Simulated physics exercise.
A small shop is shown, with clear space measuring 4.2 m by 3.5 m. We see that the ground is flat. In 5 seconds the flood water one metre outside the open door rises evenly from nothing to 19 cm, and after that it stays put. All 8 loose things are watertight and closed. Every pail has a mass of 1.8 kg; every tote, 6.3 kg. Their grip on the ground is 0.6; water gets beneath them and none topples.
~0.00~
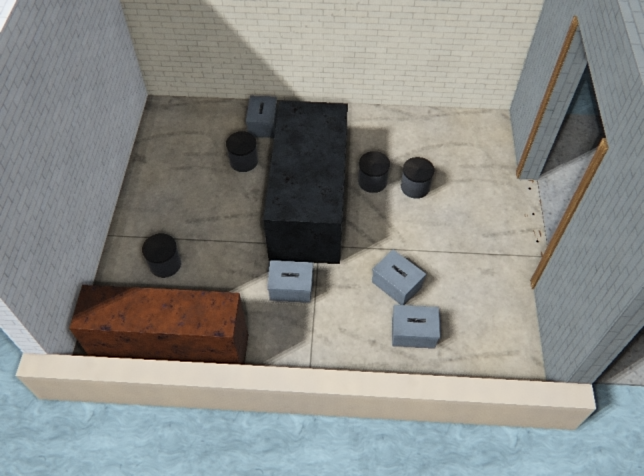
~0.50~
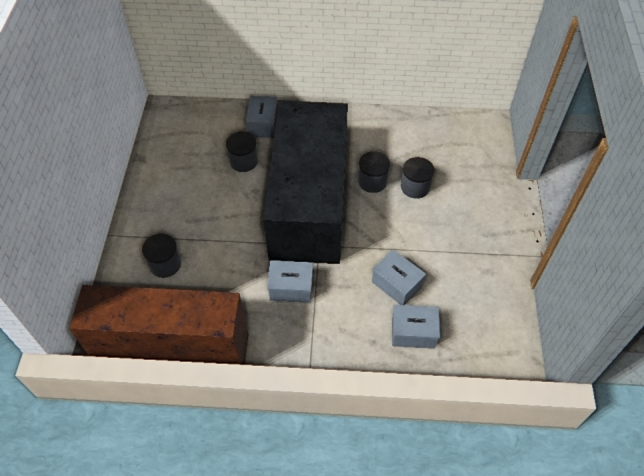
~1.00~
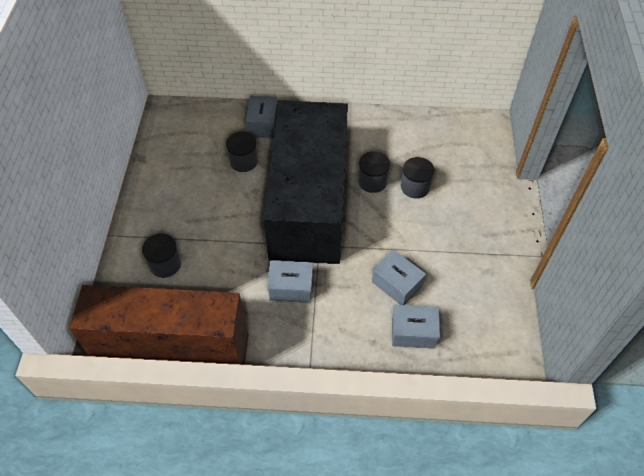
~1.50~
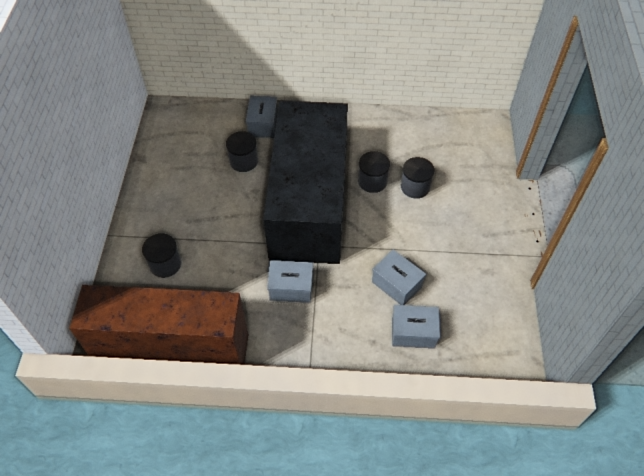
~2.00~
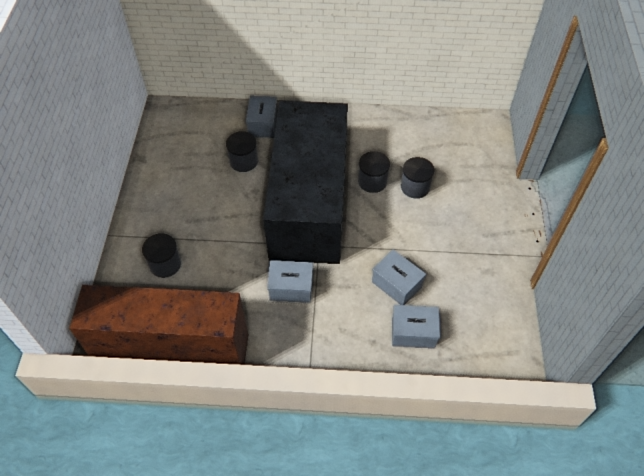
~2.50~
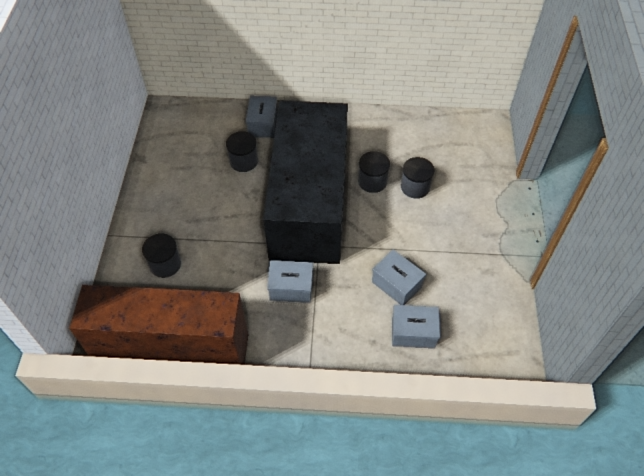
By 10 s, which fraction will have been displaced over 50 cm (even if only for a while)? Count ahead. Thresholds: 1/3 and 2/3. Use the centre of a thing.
2/3 or more.
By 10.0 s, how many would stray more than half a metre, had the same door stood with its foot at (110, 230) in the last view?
The answer would then be 5.
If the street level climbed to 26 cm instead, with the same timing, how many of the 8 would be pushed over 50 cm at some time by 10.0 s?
That would give 8.
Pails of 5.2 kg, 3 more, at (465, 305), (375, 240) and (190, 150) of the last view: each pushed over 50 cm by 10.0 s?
Result by item, in order: Inside the cutoff, beyond the cutoff, inside the cutoff.
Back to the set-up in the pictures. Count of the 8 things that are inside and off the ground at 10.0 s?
My tally comes to 5.
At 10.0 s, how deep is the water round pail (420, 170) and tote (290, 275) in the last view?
I'd estimate 2 cm for the first and 5 cm for the second.
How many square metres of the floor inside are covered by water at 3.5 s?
About 1.5 m2.
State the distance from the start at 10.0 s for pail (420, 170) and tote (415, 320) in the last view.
In that order: 150 cm, 80 cm.
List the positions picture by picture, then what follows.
A pail at (241, 143) rests on the ground; a pail at (419, 169) rests on the ground; 0.0 m2 under water; 0 of 8 have shifted, in the first picture.
A pail at (241, 143), on the bottom; a pail at (419, 169), on the bottom; 0.0 m2 under water; 0 of 8 have shifted, in the second picture.
A pail at (241, 143) rests on the ground; a pail at (419, 169) rests on the ground; 0.0 m2 under water; 0 of 8 have shifted, in the third picture.
A pail at (241, 143) rests on the ground; a pail at (419, 169), on the bottom; 0.0 m2 under water; 0 of 8 have shifted, in the fourth picture.
A pail at (241, 143), on the bottom; a pail at (419, 169), on the bottom; water covers 0.0 m2; 0 of 8 have shifted, in the fifth picture.
A pail at (241, 143) rests on the ground; a pail at (419, 169), on the bottom; water covers 0.2 m2; 0 of 8 have shifted, in the sixth picture.
After 3.5 s 0 of 8 are over 50 cm from their spots; 0 afloat.
After 4.5 s 0 of 8 are over 50 cm from their spots; 1 afloat.
After 7.0 s 3 of 8 are over 50 cm from their spots; 3 afloat.
After 10.0 s 7 of 8 are over 50 cm from their spots, and 7 have been at some point; 5 afloat.
